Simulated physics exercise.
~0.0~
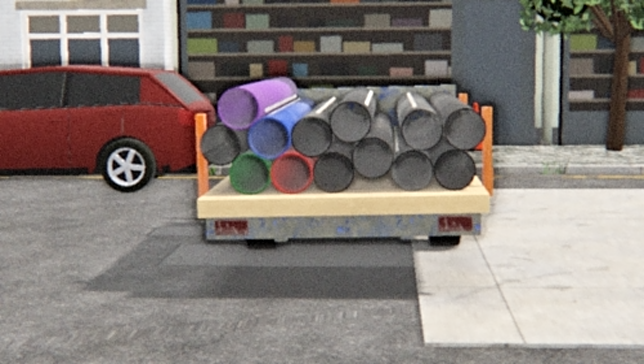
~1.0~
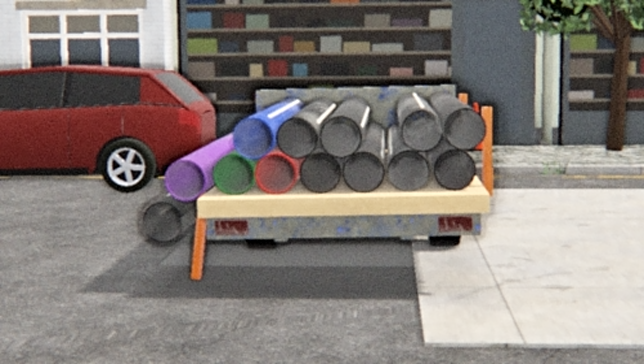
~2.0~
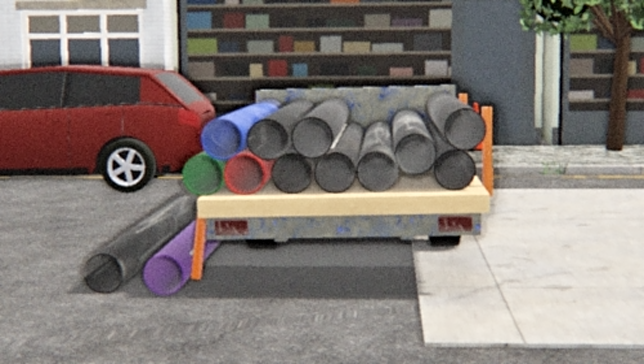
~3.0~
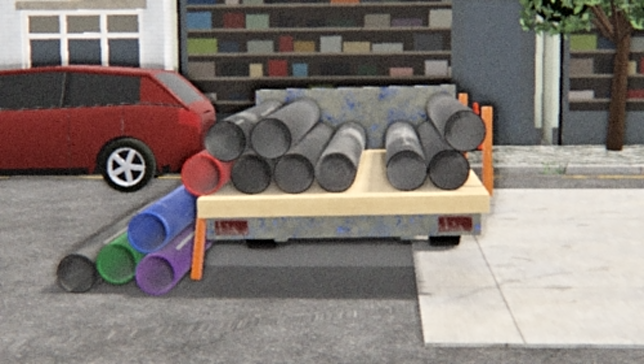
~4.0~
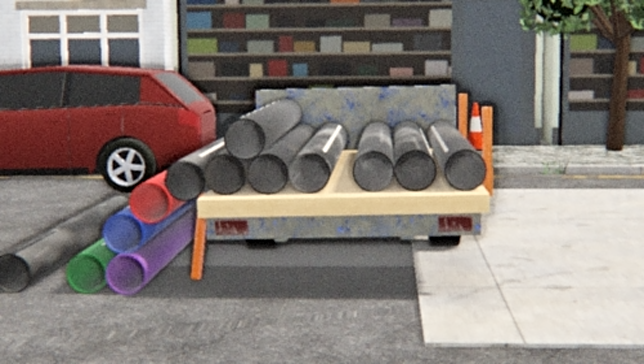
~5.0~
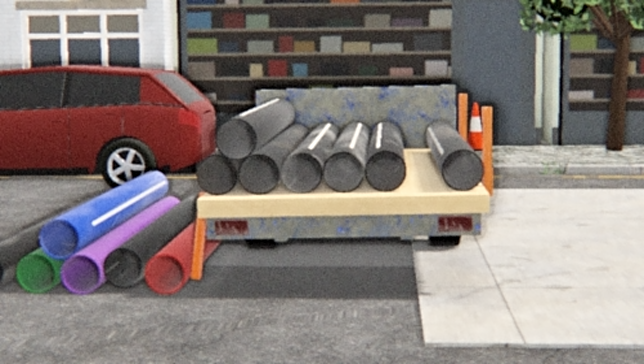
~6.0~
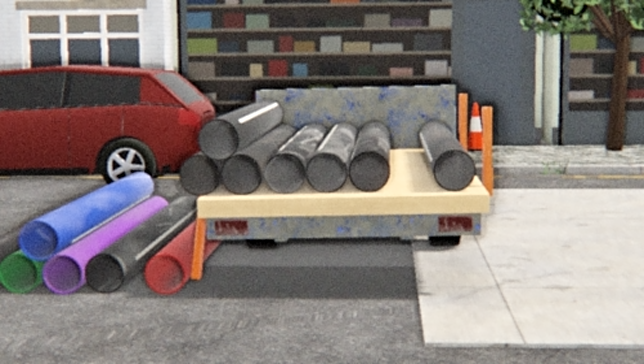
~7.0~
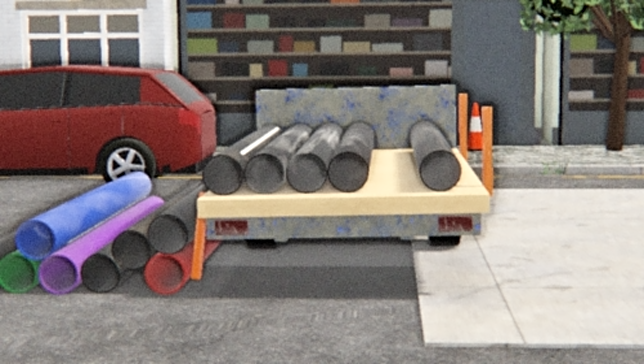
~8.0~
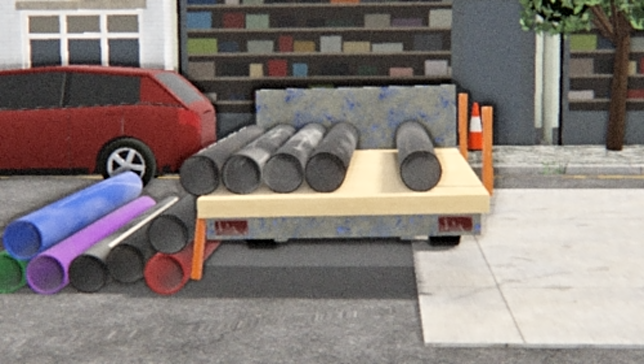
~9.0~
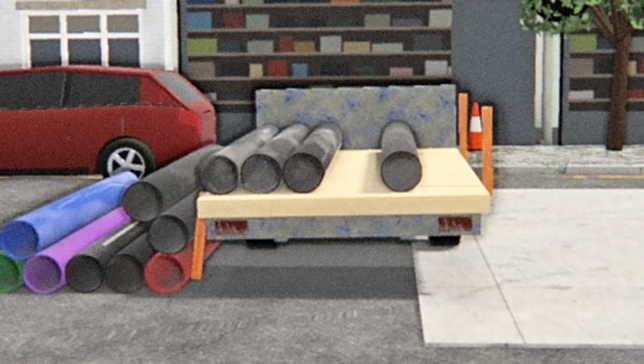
On a street beside a parked red car, a flat trailer seen from behind holds a stack of dark pipes, with one purple, one blue, one green and one red among them. The orange posts on the left side drop, and a dark pipe and the purple one tumble off that edge. The rest roll left, and the green pipe falls next, followed by the blue and then the red. More dark pipes follow, piling up on the ground beside the coloured ones. At the end, four dark pipes remain on the deck, one apart from the others.
